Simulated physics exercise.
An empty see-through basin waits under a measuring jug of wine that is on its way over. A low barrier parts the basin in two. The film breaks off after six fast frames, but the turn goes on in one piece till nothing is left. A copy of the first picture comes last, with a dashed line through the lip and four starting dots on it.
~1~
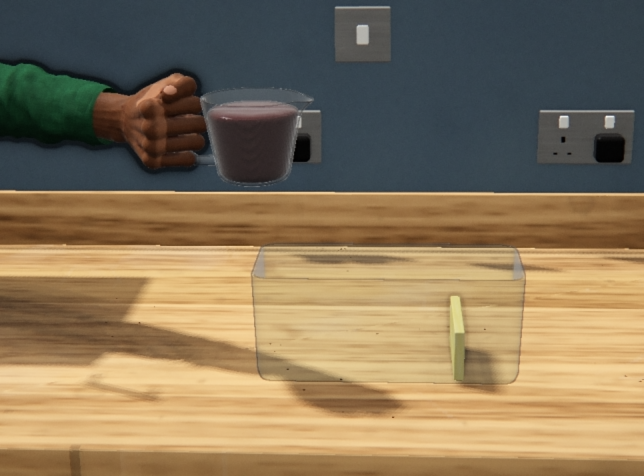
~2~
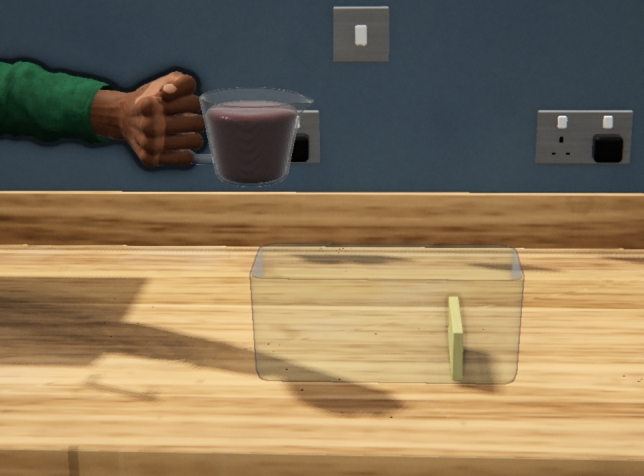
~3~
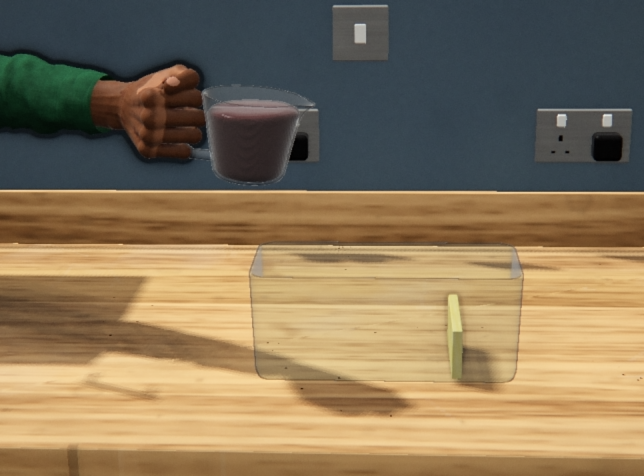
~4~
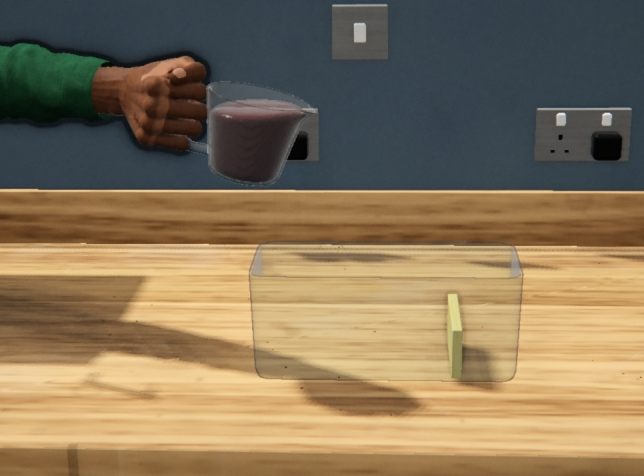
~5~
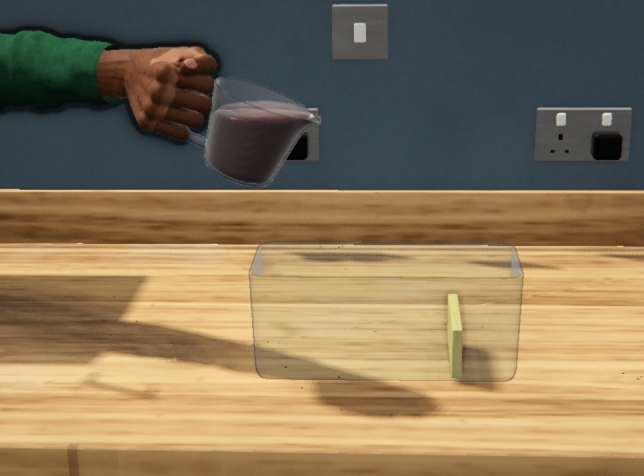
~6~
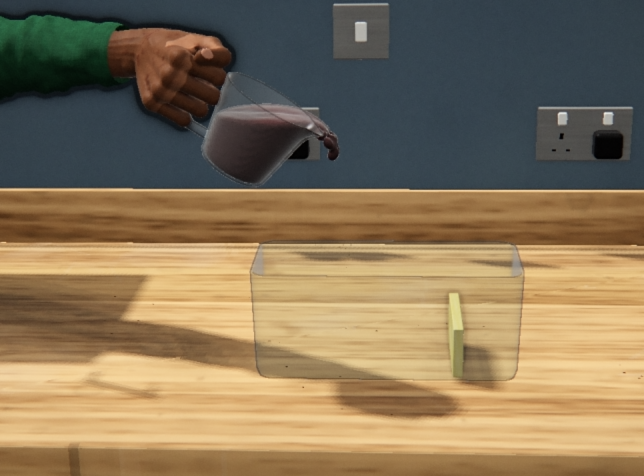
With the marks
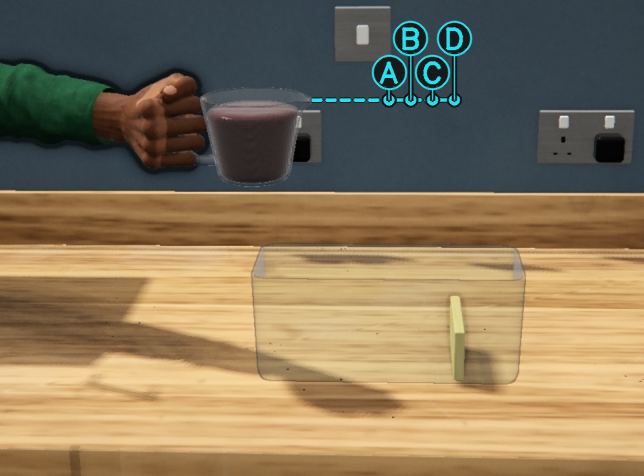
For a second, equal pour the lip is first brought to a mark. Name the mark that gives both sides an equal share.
Take B.
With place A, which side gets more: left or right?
The left side.
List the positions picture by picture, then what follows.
In the first picture, upright, lip at (312, 100); basin from (258, 378) to (518, 381); top of the wall at (457, 314); nothing has left yet.
In the second picture, upright, lip at (312, 101); nothing has left yet.
In the third picture, tipped about 6°, lip at (313, 105); nothing has left yet.
In the fourth picture, tipped about 12°, lip at (316, 111); nothing has left yet.
In the fifth picture, tipped about 21°, lip at (320, 122); wine is over the lip, down to (320, 122).
In the sixth picture, tipped about 32°, lip at (322, 134); wine is over the lip, down to (333, 156).
On the marked copy, A at (389, 100); B at (410, 100); C at (432, 100); D at (454, 100).
With A, about 79 % ends left of the wall and 19 % right of it.
With B, about 50 % ends left of the wall and 49 % right of it.
With C, about 30 % ends left of the wall and 70 % right of it.
With D, about 25 % ends left of the wall and 75 % right of it.
